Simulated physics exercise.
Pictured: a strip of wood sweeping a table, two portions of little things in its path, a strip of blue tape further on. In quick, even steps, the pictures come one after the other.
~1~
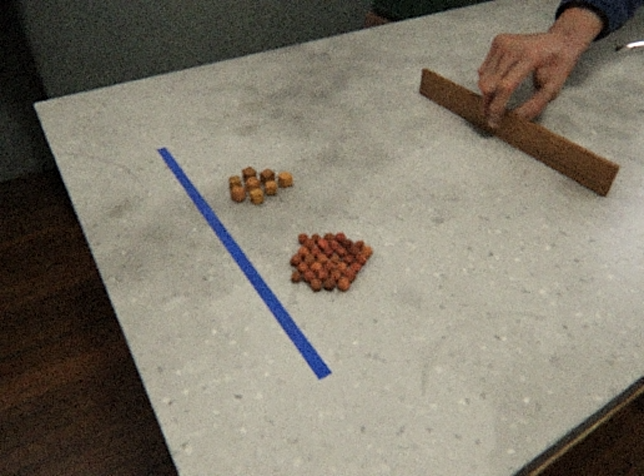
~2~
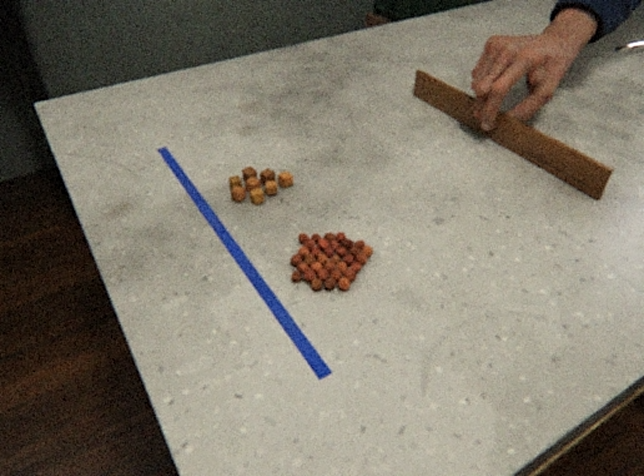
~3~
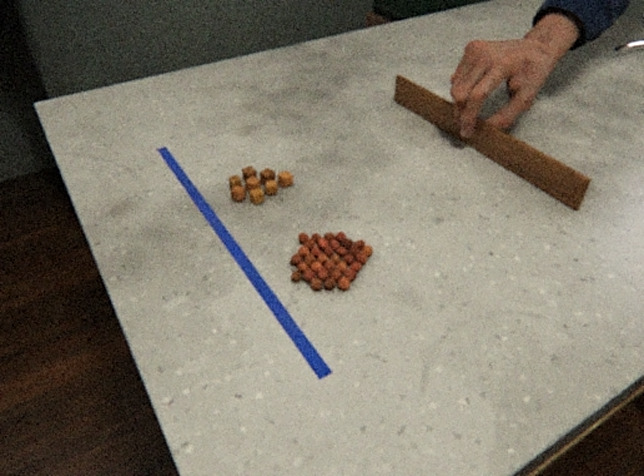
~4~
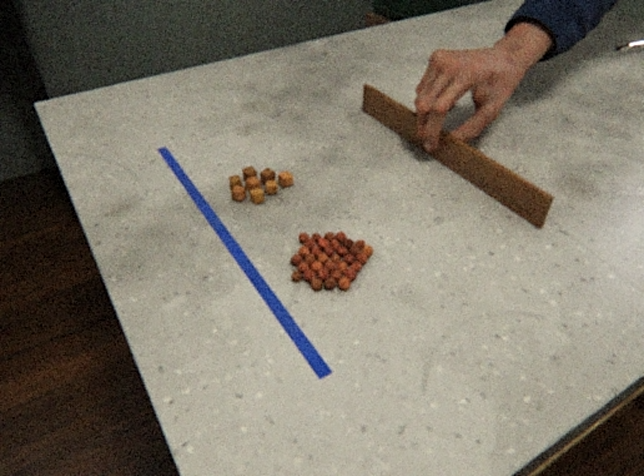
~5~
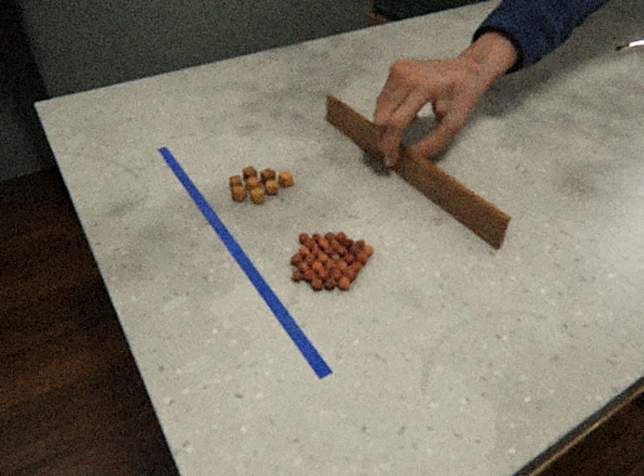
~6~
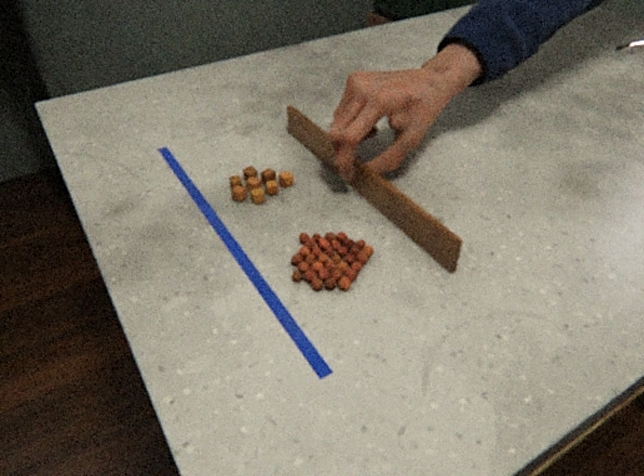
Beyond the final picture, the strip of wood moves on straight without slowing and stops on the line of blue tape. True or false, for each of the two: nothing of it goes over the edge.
Near lot: False. Far lot: False.
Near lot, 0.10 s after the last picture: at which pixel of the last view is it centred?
I'd place its centre close to (298, 275).
Then, 0.10 s later than the last frame, strip of wood still moving, near (273, 190); near lot all on the table, its front near (282, 300); far lot all on the table, its front near (233, 211).
Then, 0.21 s later than the last frame, strip of wood stopped at the blue tape; near lot all on the table, its front near (182, 330); far lot all on the table, its front near (145, 238).
Then, 0.49 s later than the last frame, strip of wood stopped at the blue tape; near lot every one over the edge; far lot the larger part over the edge.
When it is over, strip of wood stopped at the blue tape; near lot every one over the edge; far lot the larger part over the edge.
